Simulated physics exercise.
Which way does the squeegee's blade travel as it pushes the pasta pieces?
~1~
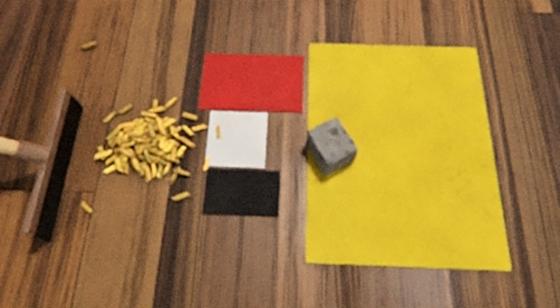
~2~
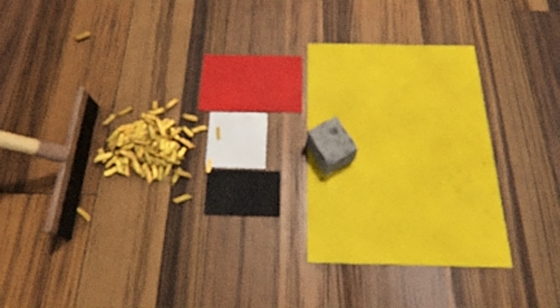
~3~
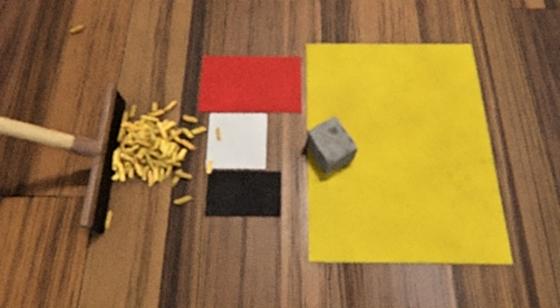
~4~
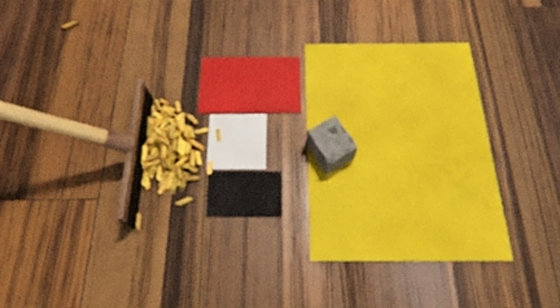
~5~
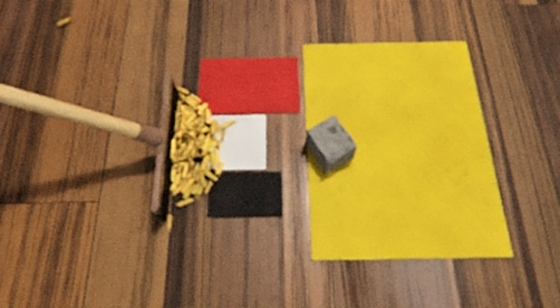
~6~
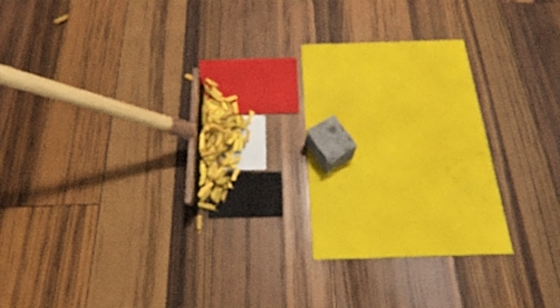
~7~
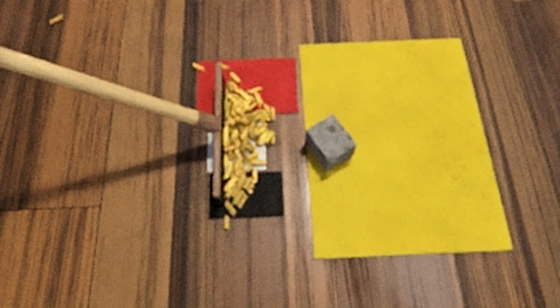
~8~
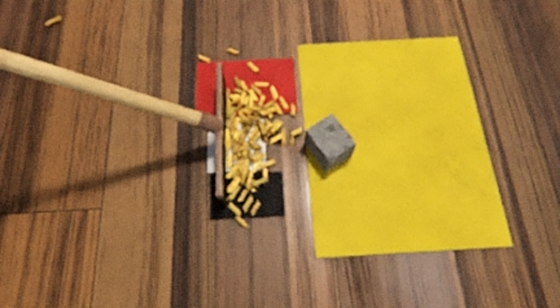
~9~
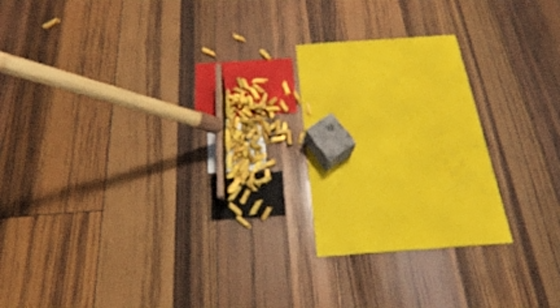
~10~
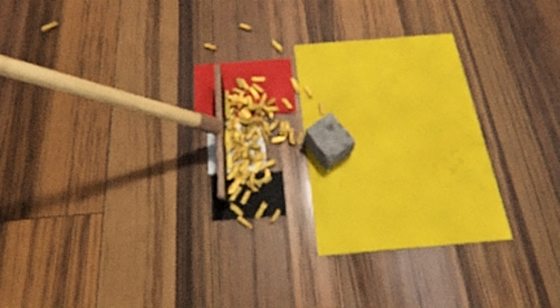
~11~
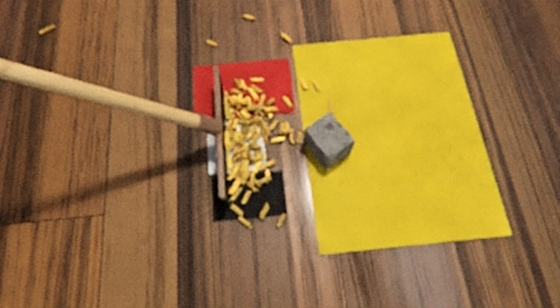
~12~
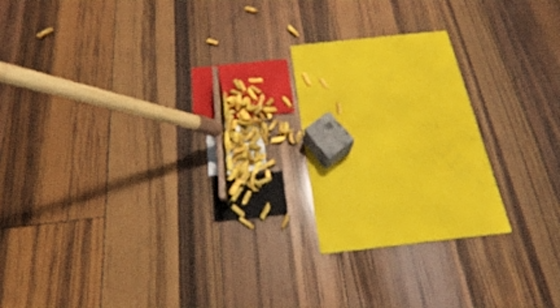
The blade travels to the right, from the bare wood onto the small coloured mats, where it stops.
